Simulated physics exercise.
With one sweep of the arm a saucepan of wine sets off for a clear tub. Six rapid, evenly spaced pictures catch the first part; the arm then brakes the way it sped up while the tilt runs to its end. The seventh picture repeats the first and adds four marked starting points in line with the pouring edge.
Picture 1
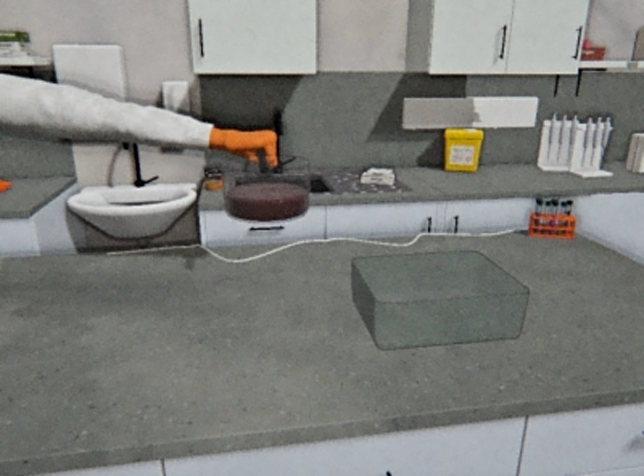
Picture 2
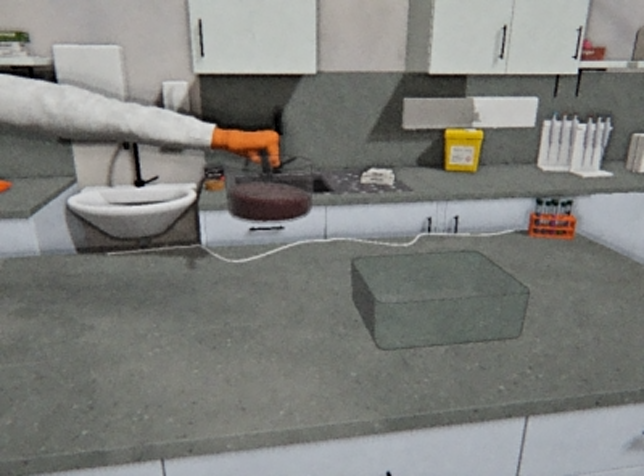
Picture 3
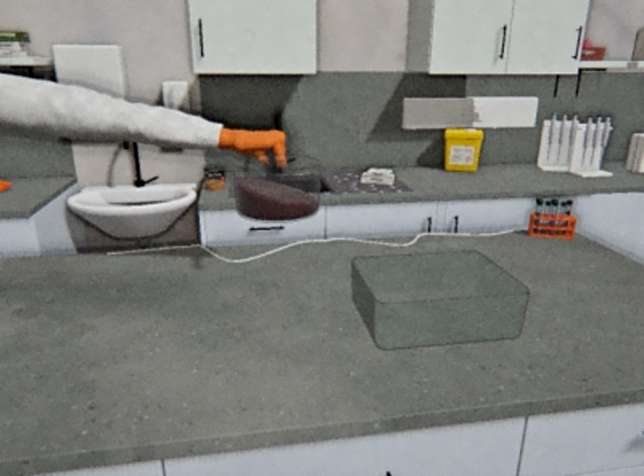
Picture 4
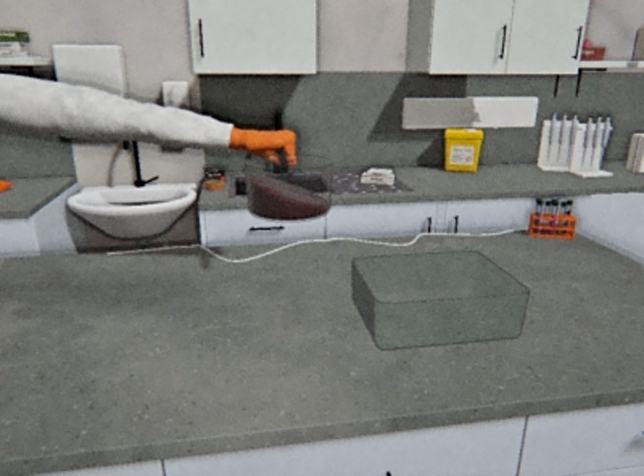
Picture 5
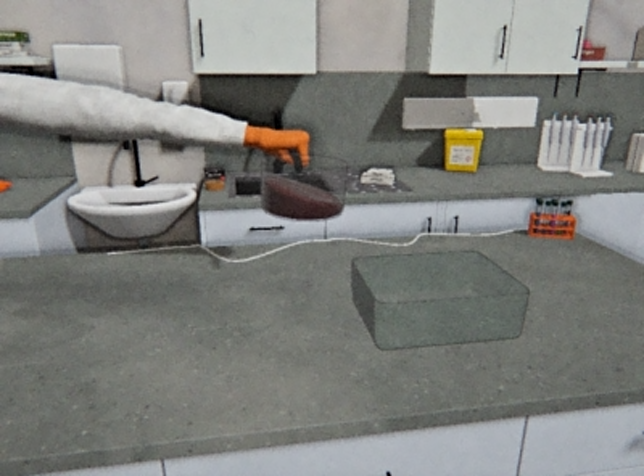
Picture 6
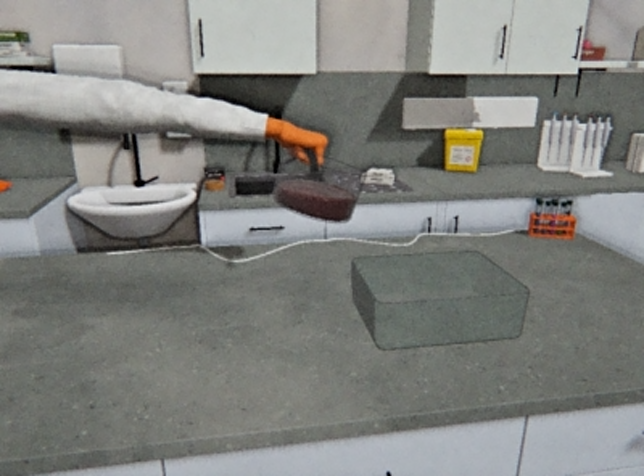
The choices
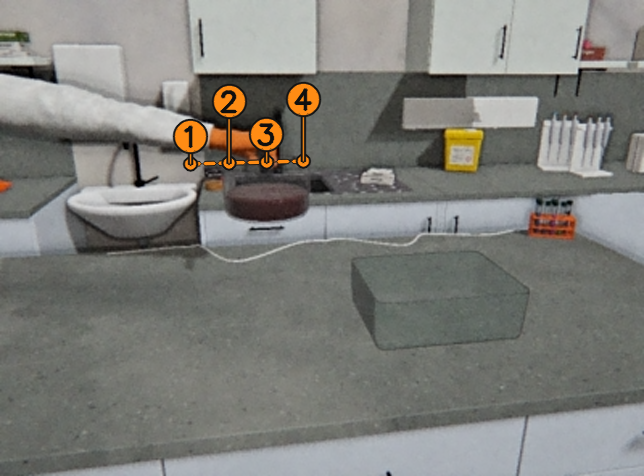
At first, an orange-gloved hand on a white-sleeved arm holds a round container of dark red liquid above a gray counter, left of an empty clear tub. The arm carries the container steadily to the right, a short way across. Then it lowers slightly, tilting a little as the liquid stays inside.
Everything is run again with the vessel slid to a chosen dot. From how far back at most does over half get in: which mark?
I would pick spot 3.
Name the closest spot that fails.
That is spot 2.
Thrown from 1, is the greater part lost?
Yes.
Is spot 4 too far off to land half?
No, that is safe.
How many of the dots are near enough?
Two of the four.
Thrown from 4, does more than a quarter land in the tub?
Yes, it does.
In orange, 1 at (190, 164); 2 at (229, 163); 3 at (266, 162); 4 at (303, 161).
For spot 1, about 0 % lands in the tub, 100 % falls short.
For spot 2, about 27 % lands in the tub, 69 % falls short and 4 % goes beside or beyond.
For spot 3, about 65 % lands in the tub, 23 % falls short and 13 % goes beside or beyond.
For spot 4, about 83 % lands in the tub, 2 % falls short and 15 % goes beside or beyond.
